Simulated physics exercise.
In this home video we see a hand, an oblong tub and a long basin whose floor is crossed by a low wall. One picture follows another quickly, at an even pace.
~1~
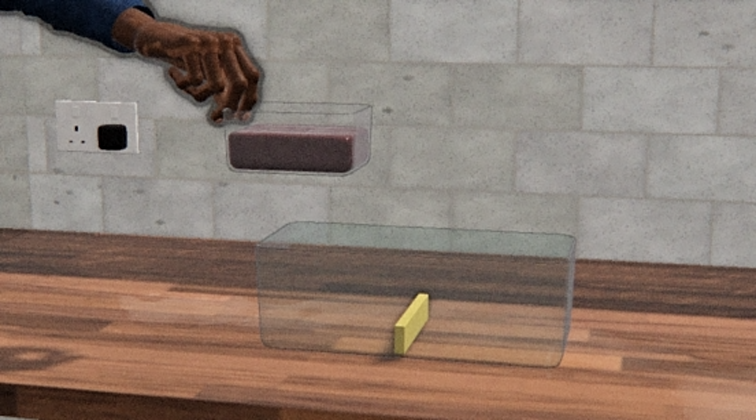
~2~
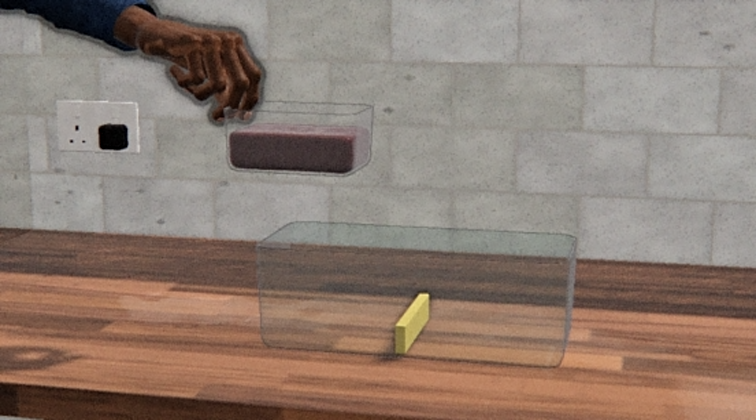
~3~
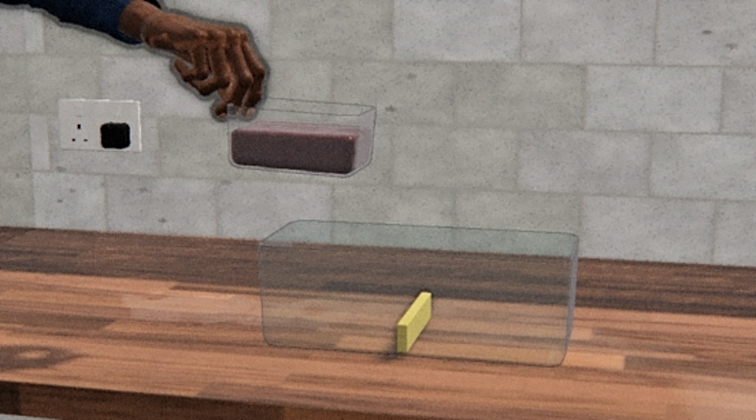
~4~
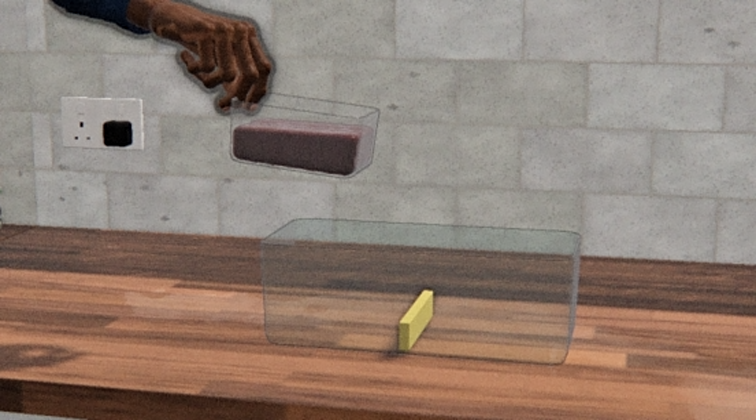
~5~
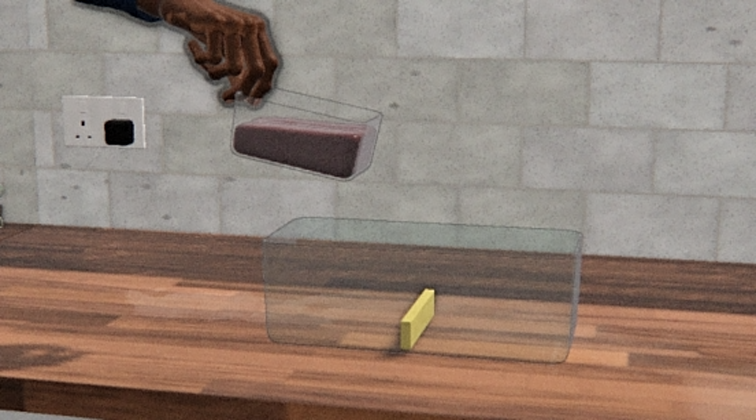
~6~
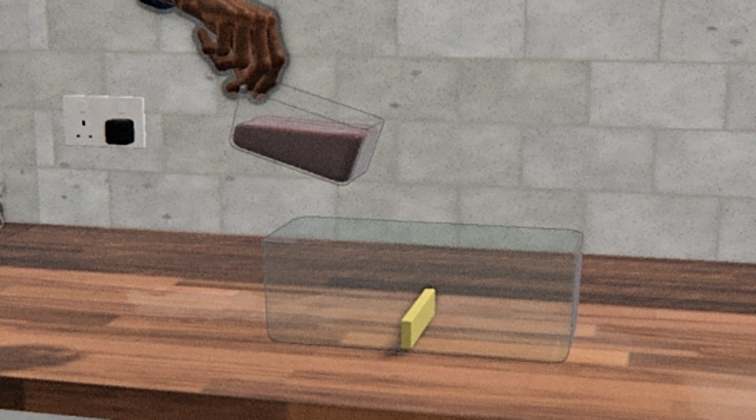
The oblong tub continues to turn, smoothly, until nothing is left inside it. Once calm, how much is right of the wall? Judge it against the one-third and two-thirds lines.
Looks to me like the right side of the wall gets at least a third but no more than two thirds.
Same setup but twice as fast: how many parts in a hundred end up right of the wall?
Roughly 30 percent.
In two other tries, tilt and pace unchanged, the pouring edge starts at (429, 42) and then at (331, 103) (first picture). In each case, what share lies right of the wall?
About 90 per cent, then about 10 per cent.
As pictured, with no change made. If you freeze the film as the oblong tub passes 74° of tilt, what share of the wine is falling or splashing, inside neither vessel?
Estimate: 35 per cent, roughly.
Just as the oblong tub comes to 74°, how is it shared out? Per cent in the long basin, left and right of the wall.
About 10 % left and about 20 % right.
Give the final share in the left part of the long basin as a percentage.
It works out to around 55 percent.
A moment on, the oblong tub is tipped part way and 38 per cent is still to pour, 9 is left of the wall and 21 right of it.
Next, the oblong tub is tipped right over and 6 per cent is still to pour, 43 is left of the wall and 46 right of it.
Then the oblong tub is tipped right over and 0 per cent is still to pour, 53 is left of the wall and 47 right of it.
Later the oblong tub is tipped right over and 0 per cent is still to pour, 53 is left of the wall and 47 right of it.
In the end 53 per cent lies left of the wall, 47 right of it and 1 outside.
